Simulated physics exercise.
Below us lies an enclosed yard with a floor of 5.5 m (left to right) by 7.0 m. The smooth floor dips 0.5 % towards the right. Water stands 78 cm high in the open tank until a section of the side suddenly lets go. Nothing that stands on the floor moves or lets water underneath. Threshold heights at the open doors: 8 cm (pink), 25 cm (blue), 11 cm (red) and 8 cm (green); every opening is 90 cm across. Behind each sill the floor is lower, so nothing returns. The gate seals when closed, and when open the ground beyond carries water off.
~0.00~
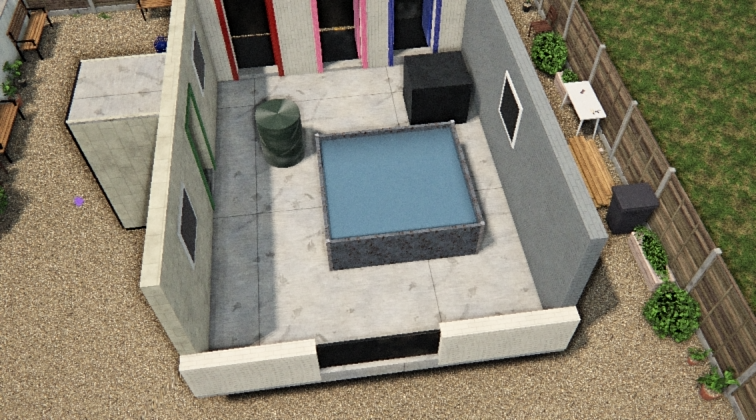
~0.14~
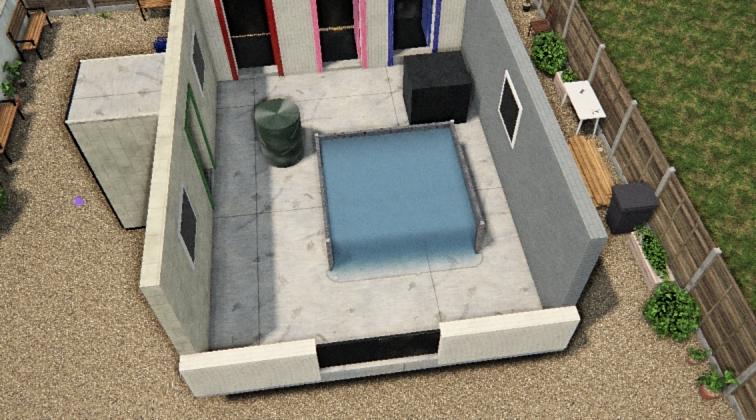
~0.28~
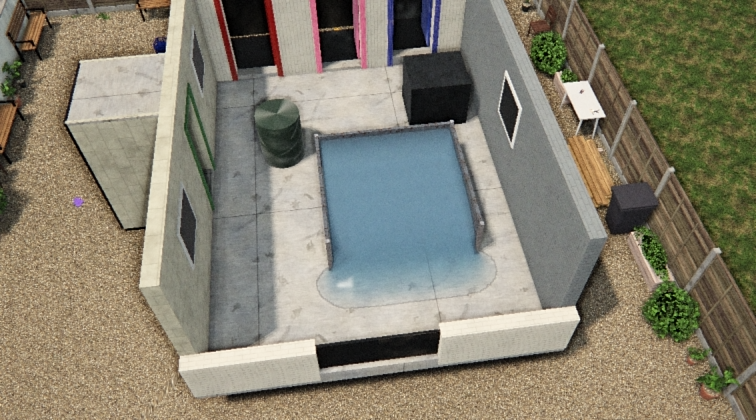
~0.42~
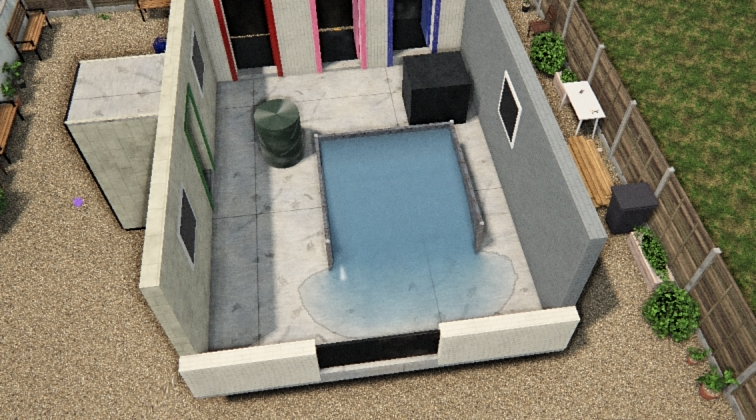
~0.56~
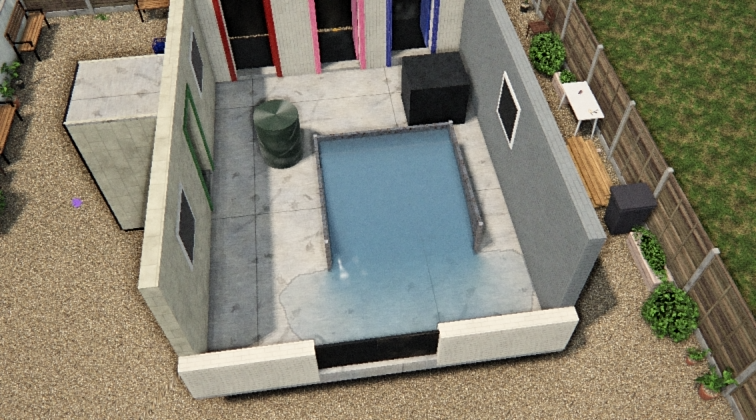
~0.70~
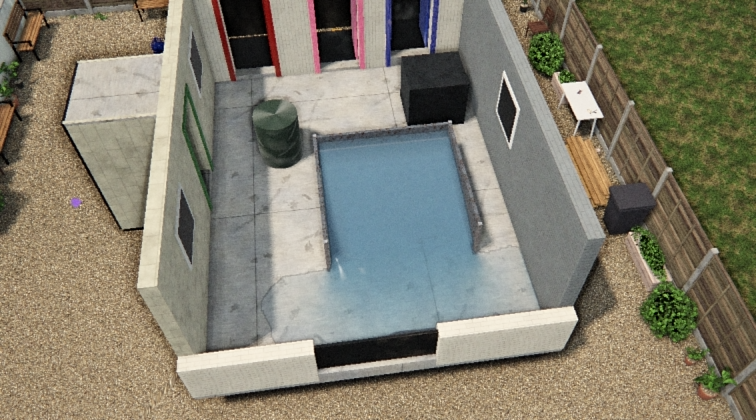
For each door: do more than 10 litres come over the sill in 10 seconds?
Door by door: At the pink door it goes over the limit; at the blue door it keeps below the limit; at the red door it goes over the limit; at the green door it exceeds the limit.
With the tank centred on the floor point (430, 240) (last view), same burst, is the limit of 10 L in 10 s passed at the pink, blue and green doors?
Then: Pink over, blue not over, green not over.
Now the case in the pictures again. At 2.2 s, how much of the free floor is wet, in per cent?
Near 35 per cent is wet.
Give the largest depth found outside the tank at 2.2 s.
Roughly 62 cm.
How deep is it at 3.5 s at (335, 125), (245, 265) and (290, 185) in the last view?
Roughly 0, 19 and 3 cm, in turn.
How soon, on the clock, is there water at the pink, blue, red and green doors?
Arrival: Pink 4.5 s, blue 3.8 s, red 4.0 s, green 2.6 s.
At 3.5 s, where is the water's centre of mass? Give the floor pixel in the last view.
Around (378, 256).
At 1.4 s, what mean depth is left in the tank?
Some 42 cm.
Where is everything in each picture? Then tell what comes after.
Still water, 78 cm deep, in the open tank at (395, 180), in the first frame.
The front is at (478, 260), 1.3 m from the gap at (404, 252); 0.5 m2 of floor is under water; 78 cm left at the back of the open tank, in the second frame.
Water pours out at (404, 253) and has run 1.6 m, to (492, 273); typically 13 cm deep outside, 78 cm at the open tank's back, in the third frame.
The front is at (505, 296), 1.9 m from the gap at (404, 254); 4.0 m2 of floor is under water; 78 cm left at the back of the open tank, in the fourth frame.
Water pours out at (403, 255) and has run 2.2 m, to (525, 307); typically 11 cm deep outside, 73 cm at the open tank's back, in the fifth frame.
The front is at a hidden place, 2.6 m from the gap at (402, 254); 6.8 m2 of floor is under water; 65 cm left at the back of the open tank, in the sixth frame.
After 1.4 s water covers 25 % of the floor and is deepest (65 cm) near (540, 331); pink door not reached, blue door not reached, red door not reached, green door not reached.
After 2.2 s water covers 35 % of the floor and is deepest (62 cm) near (540, 331); pink door not reached, blue door not reached, red door not reached, green door not reached.
After 3.5 s water covers 65 % of the floor and is deepest (46 cm) near (472, 125); pink door not reached, blue door not reached, red door not reached, green door 8 cm at the sill, 0 L in.
After 6.0 s water covers 95 % of the floor and is deepest (26 cm) near (215, 86); pink door 10 cm at the sill, 4 L in, blue door 11 cm at the sill, 0 L in, red door 23 cm at the sill, 64 L in, green door 8 cm at the sill, 0 L in.
After 10.0 s water covers 100 % of the floor and is deepest (26 cm) near (459, 85); pink door 10 cm at the sill, 38 L in, blue door 15 cm at the sill, 0 L in, red door 16 cm at the sill, 182 L in, green door 13 cm at the sill, 45 L in.
